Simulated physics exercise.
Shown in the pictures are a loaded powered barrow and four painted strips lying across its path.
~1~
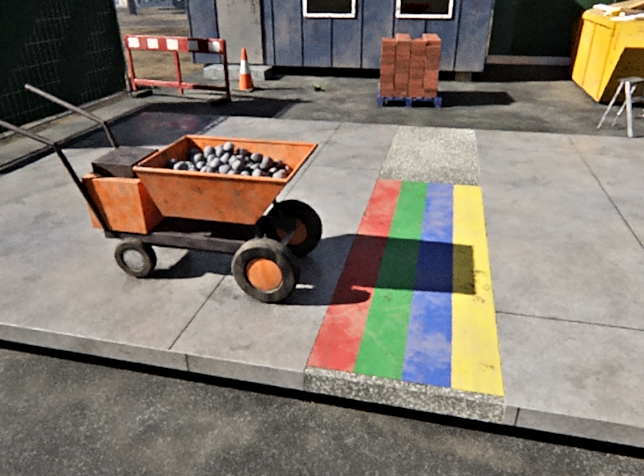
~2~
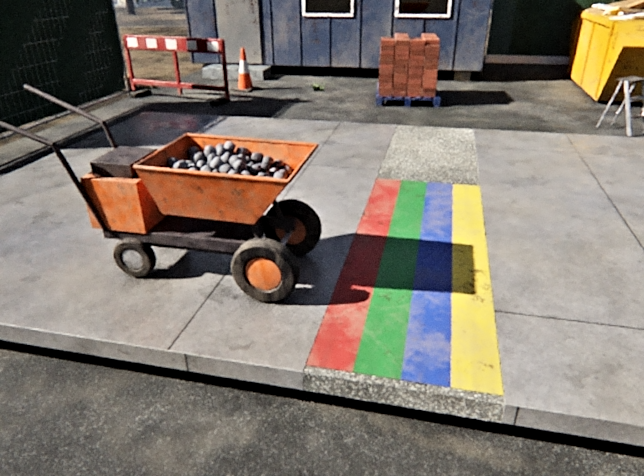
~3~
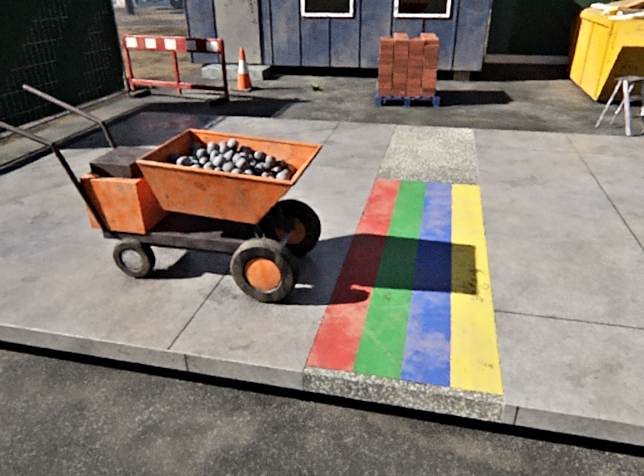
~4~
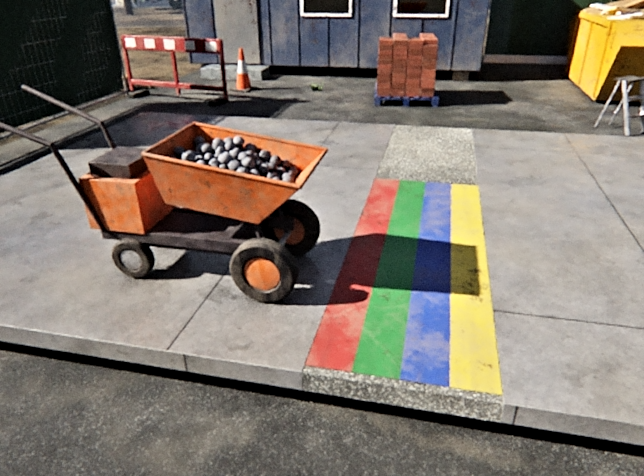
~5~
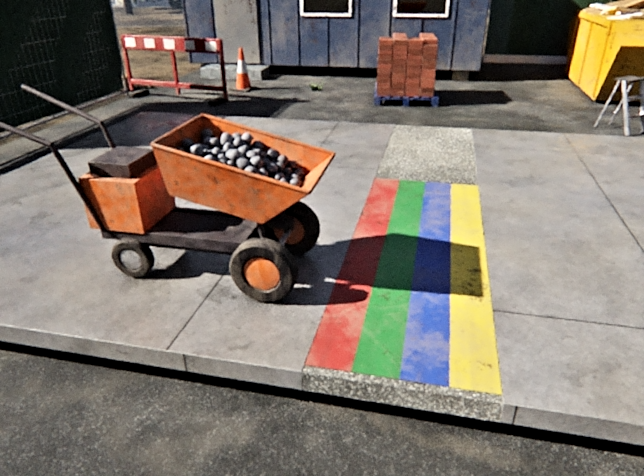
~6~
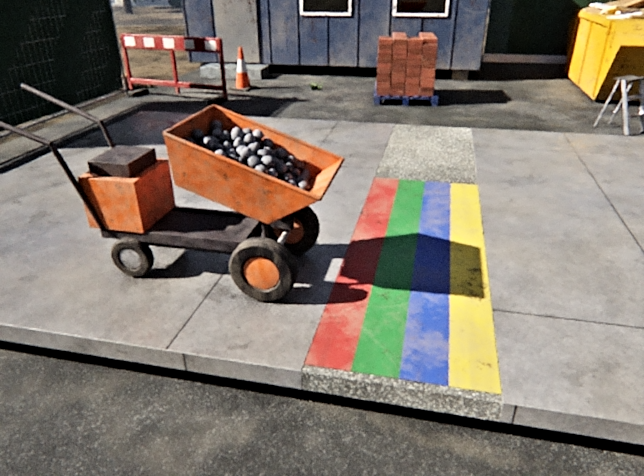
To begin with, an orange barrow heaped with grey cobbles stands with its skip level, left of red, green, blue and yellow strips on the paving. The skip then tilts gradually, its rear rising and its front lip dipping to the right, until it slopes clearly, cobbles still inside.
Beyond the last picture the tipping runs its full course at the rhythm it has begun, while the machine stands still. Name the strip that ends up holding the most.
Green.
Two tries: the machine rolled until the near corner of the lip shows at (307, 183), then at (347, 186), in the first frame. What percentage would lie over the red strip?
That would be roughly 0 in a hundred and then roughly 0 in a hundred.
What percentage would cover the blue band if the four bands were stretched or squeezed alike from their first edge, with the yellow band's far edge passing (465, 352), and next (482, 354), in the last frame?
I get 30 % for the first one and 30 % for the second.
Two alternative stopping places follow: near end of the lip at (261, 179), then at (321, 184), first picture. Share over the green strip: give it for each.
First try: Some 40 %; second try: 10 %.
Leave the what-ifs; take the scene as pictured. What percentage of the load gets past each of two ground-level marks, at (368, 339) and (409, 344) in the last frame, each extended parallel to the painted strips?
Estimate: 80 % and 50 %, respectively.
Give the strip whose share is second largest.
Next in line comes blue.
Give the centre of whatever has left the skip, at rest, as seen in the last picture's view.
Somewhere close to (412, 284) in the last picture.
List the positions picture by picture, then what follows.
Lip of the skip at (288, 181), level; top of the load at (216, 166), round cobbles; red strip at (341, 332); green strip at (384, 338); blue strip at (429, 344); yellow strip at (476, 351), in the first frame.
Lip of the skip at (289, 182), level; top of the load at (216, 165), in the second frame.
Lip of the skip at (293, 184), tipped barely; top of the load at (219, 162), in the third frame.
Lip of the skip at (300, 187), tipped a little; top of the load at (224, 159), in the fourth frame.
Lip of the skip at (309, 192), tipped a little; top of the load at (217, 153), in the fifth frame.
Lip of the skip at (320, 199), tipped clearly; top of the load at (227, 148); red strip at (339, 331); green strip at (382, 337); blue strip at (427, 343); yellow strip at (473, 349), in the sixth frame.
Soon, skip tipped steeply; all in the skip.
A while on, skip tipped steeply; most in the skip; about a quarter over the green strip; a small part over the blue strip; a stray few falling.
Towards the end, skip tipped right over; a small part in the skip; a stray few over the red strip; about a third over the green strip; about a quarter over the blue strip; a small part over the yellow strip; a small part off the paint.
Finally, skip tipped right over; a stray few in the skip; a small part over the red strip; about a third over the green strip; about a third over the blue strip; a small part over the yellow strip; a small part off the paint.
